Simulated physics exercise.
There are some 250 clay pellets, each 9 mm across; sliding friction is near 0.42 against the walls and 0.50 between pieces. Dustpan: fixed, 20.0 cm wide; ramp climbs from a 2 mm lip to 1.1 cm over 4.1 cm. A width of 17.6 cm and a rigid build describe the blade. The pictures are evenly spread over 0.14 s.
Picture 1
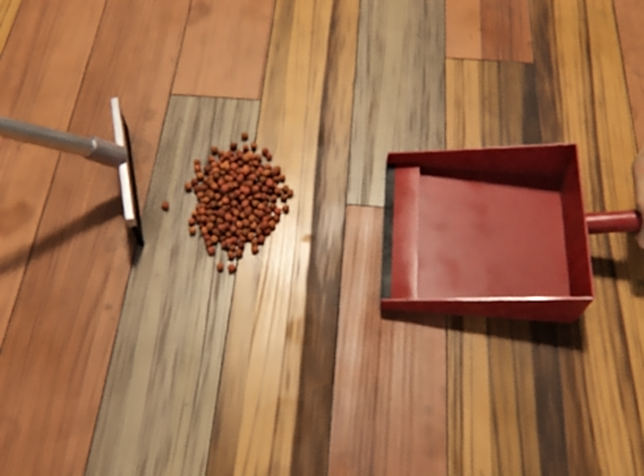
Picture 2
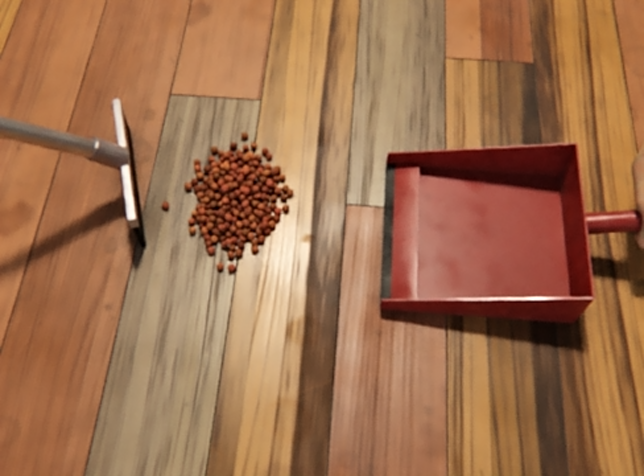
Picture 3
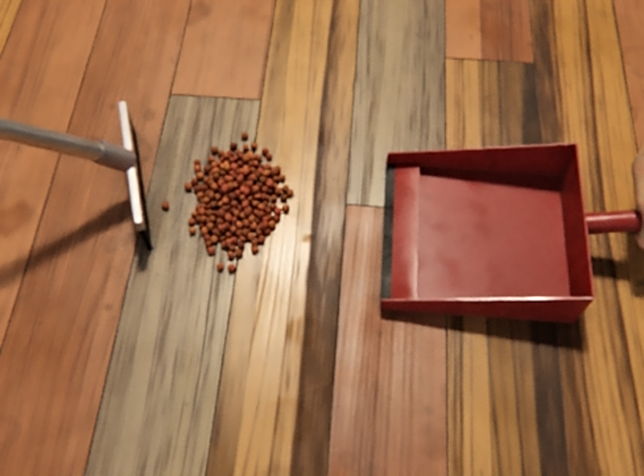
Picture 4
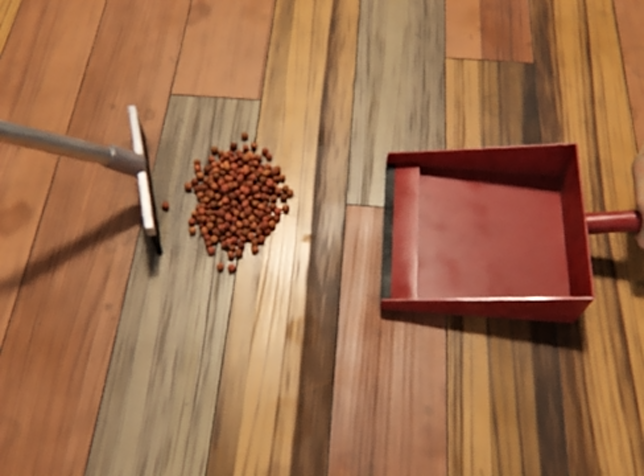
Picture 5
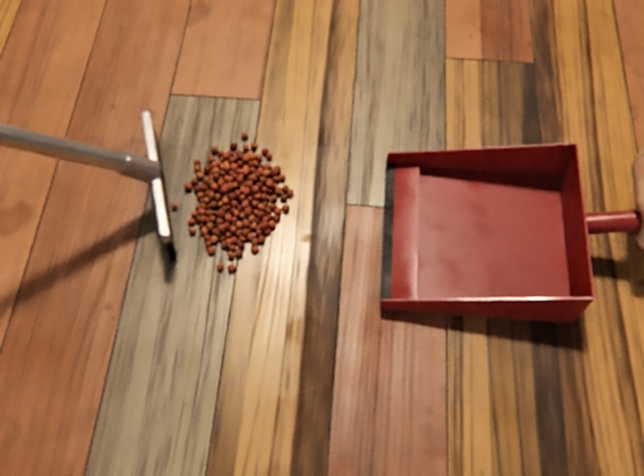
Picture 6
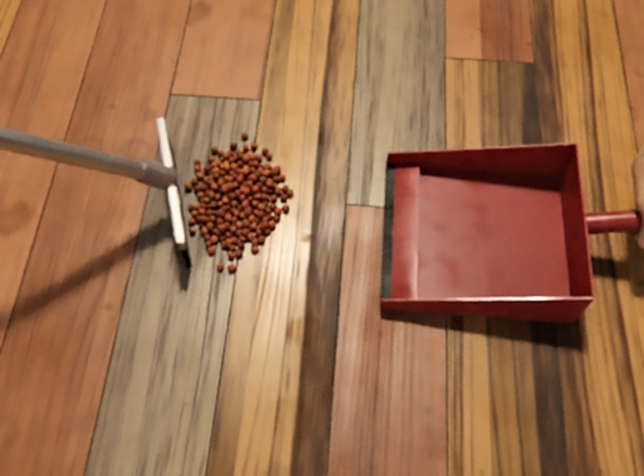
A heap of small round reddish-brown pellets sits on a floor of mixed orange, grey and yellow-brown wooden planks, seen from above at an angle. An open red dustpan lies to the right, its handle at the edge of view, and a thin blade on a grey pole stands at the left. The blade slides slowly rightward to the heap's left edge, nudging one stray pellet, while the pan and camera stay still.
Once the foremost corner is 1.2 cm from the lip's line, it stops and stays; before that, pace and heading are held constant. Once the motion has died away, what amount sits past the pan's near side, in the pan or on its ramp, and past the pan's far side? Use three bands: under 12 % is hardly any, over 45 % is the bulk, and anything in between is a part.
Near side: Hardly any, pan: Hardly any, far side: A part.
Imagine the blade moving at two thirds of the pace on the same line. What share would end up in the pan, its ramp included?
In that case roughly 0 percent.
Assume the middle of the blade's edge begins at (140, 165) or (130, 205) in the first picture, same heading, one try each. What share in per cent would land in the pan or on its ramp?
The two tries give some 10 % and some 5 %.
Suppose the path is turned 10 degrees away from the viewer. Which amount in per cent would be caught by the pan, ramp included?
Around 20 %.
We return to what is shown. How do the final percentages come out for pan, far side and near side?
Near side 5; pan 5; far side 15.
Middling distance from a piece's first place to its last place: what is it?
About 14 cm.
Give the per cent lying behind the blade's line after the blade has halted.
About 30 per cent.
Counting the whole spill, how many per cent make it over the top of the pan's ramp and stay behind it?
Estimate: Near 0 per cent of all.
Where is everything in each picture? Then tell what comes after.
Blade from (131, 221) to (117, 107), moved 0.0 cm, 0 of the pieces shifted so far; middle of the pieces at (237, 197); pan at (491, 240), in the first frame.
Blade from (133, 222) to (119, 108), moved 0.3 cm, 0 of the pieces shifted so far; middle of the pieces at (237, 197), in the second frame.
Blade from (140, 225) to (125, 110), moved 1.2 cm, 0 of the pieces shifted so far; middle of the pieces at (237, 197), in the third frame.
Blade from (151, 230) to (134, 114), moved 2.6 cm, 0 of the pieces shifted so far; middle of the pieces at (237, 197), in the fourth frame.
Blade from (166, 237) to (148, 120), moved 4.6 cm, 1 of the pieces shifted so far; middle of the pieces at (237, 197), in the fifth frame.
Blade from (182, 245) to (162, 126), moved 6.7 cm, 1 of the pieces shifted so far; middle of the pieces at (237, 197); pan at (491, 240), in the sixth frame.
Then, 0.15 s after the last picture, middle of the blade 14 cm from the lip; 0 % over the lip, far side 10 %, near side 0 %.
Then, 0.26 s after the last picture, middle of the blade 7 cm from the lip; 0 % over the lip, far side 15 %, near side 0 %.
Then, 0.50 s after the last picture, middle of the blade 4 cm from the lip; 10 % over the lip, far side 15 %, near side 5 %.
In the end, near side 5 %, pan 5 %, far side 15 %, in front of the lip or behind the blade 75 %.
